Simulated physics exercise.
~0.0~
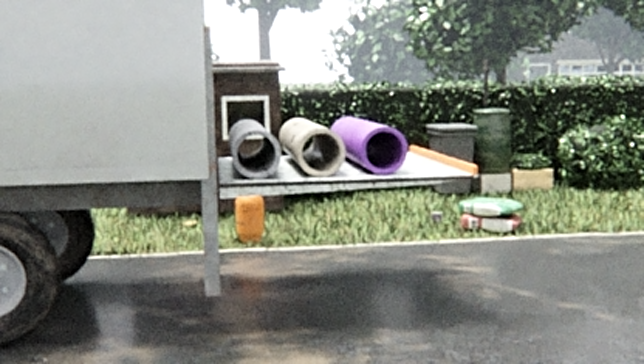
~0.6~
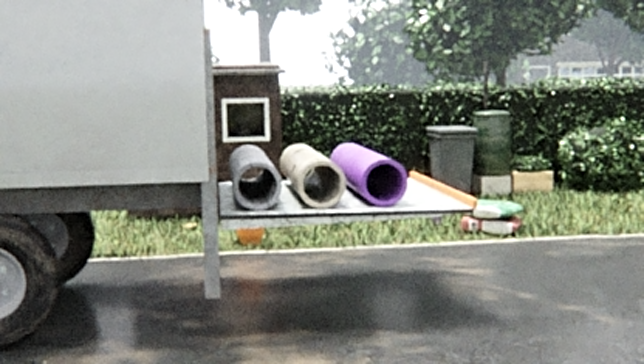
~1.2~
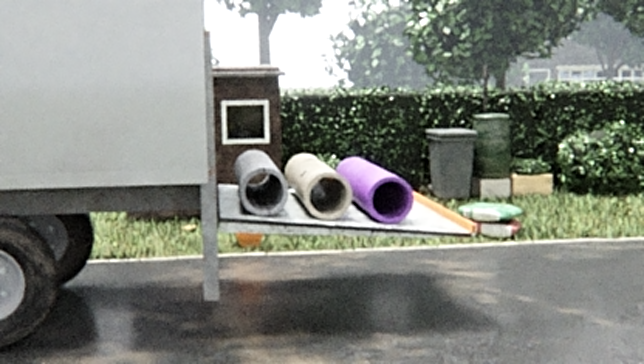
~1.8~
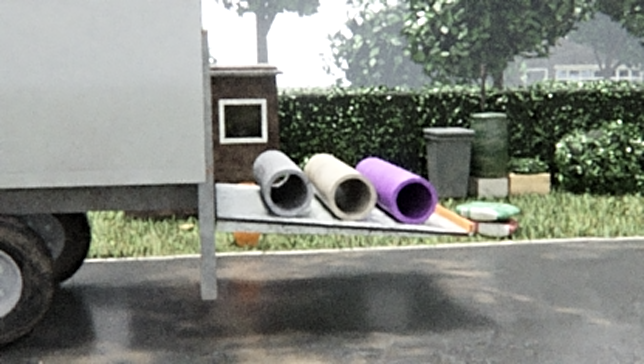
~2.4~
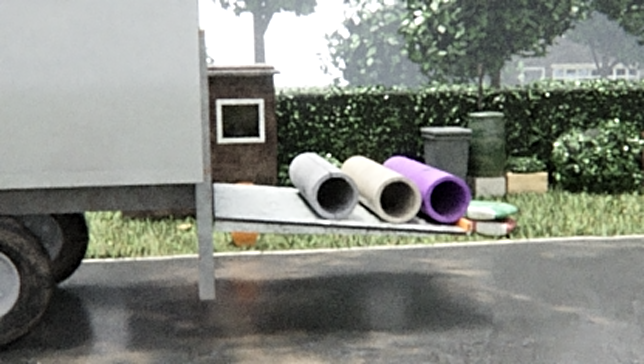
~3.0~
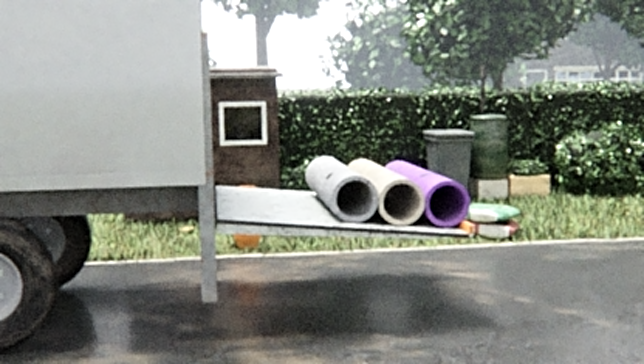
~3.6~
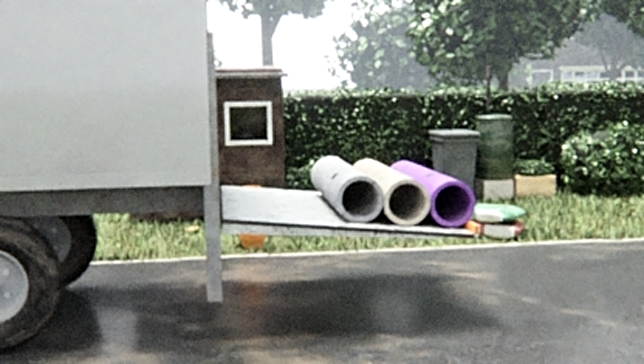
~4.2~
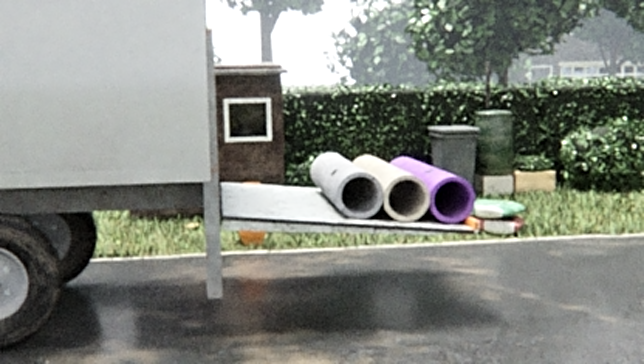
A loaded platform at the back of a lorry lowered and then tilted down to the right, and the three thick hollow pipes on it, grey, beige and purple, rolled together towards its outer edge, where they stopped and stayed resting side by side.
